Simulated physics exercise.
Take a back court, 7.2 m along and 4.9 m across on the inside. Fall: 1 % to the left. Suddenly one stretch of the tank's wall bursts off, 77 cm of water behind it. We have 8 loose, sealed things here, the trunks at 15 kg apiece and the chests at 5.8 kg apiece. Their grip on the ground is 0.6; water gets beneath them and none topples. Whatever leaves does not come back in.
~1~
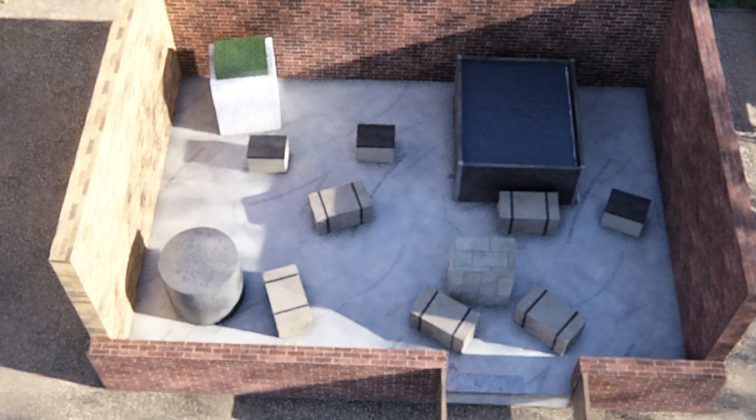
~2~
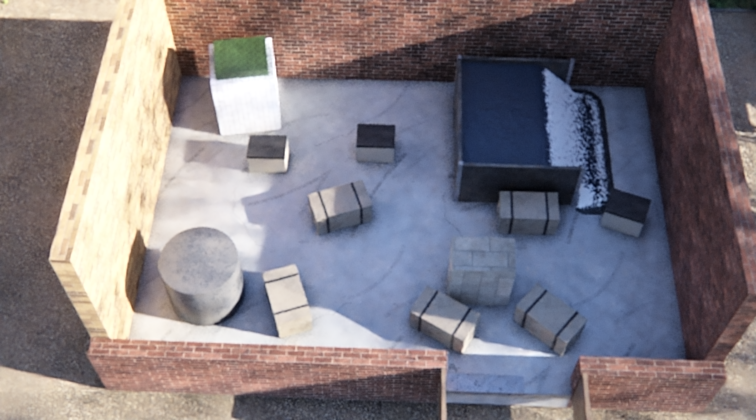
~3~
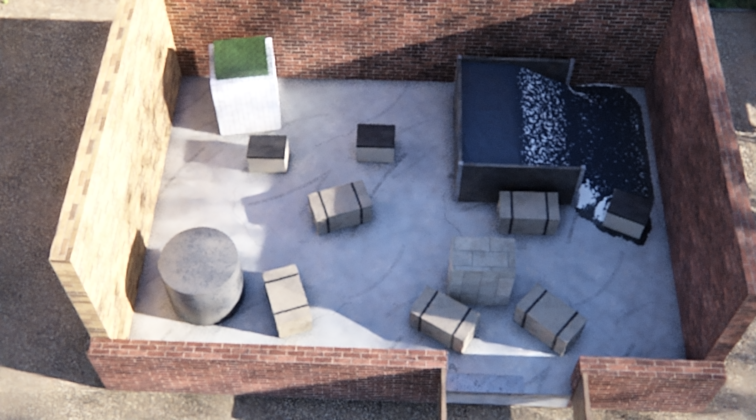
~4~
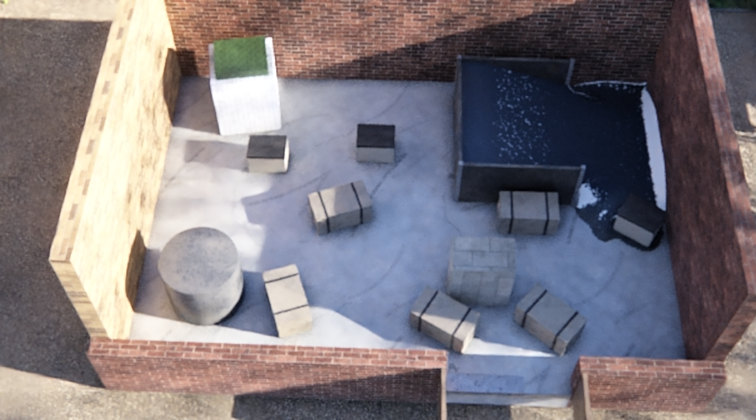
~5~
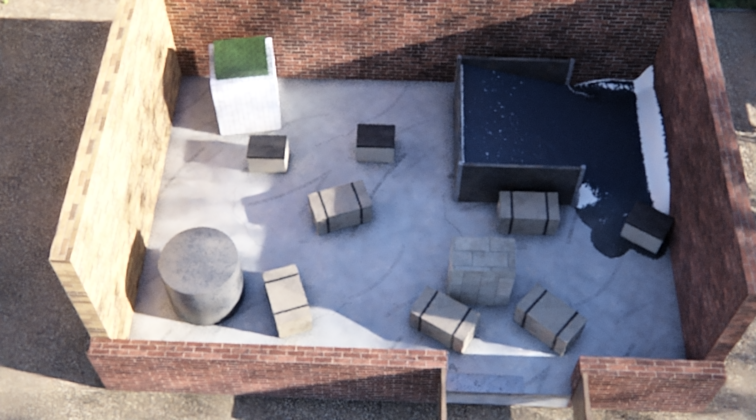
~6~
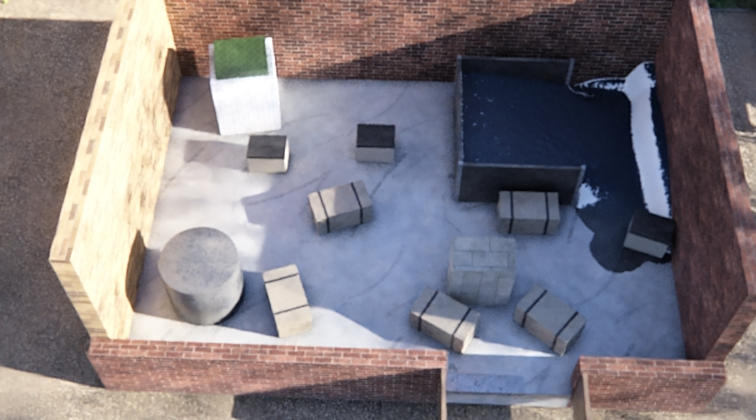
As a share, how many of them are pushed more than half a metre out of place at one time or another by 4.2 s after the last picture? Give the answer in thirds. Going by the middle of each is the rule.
One to two thirds.
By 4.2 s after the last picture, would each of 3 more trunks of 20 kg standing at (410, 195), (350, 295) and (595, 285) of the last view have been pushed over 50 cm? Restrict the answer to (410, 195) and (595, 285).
In the order asked they come out inside the limit, beyond the limit.
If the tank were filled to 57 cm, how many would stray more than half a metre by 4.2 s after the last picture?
Then the count would be 3.
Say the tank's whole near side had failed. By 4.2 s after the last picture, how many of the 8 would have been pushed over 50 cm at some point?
You'd get 6 in that case.
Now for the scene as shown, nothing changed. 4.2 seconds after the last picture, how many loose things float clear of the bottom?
I'd say 0 of them.
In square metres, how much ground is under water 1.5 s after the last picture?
The covered patch comes to about 13 m2.
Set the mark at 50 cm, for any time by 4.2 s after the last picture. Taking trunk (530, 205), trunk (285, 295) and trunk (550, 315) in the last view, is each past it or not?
In that order: Under, short of it, more.
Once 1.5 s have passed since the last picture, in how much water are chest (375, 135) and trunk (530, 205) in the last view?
About 0 and 0 cm.
Then, 0.4 s after the last picture 1 of 8 are over 50 cm from their spots; 0 afloat.
Then, 1.5 s after the last picture 1 of 8 are over 50 cm from their spots; 1 afloat.
Then, 2.8 s after the last picture 3 of 8 are over 50 cm from their spots; 1 afloat.
Then, 4.2 s after the last picture 4 of 8 are over 50 cm from their spots, and 4 have been at some point; 0 afloat.
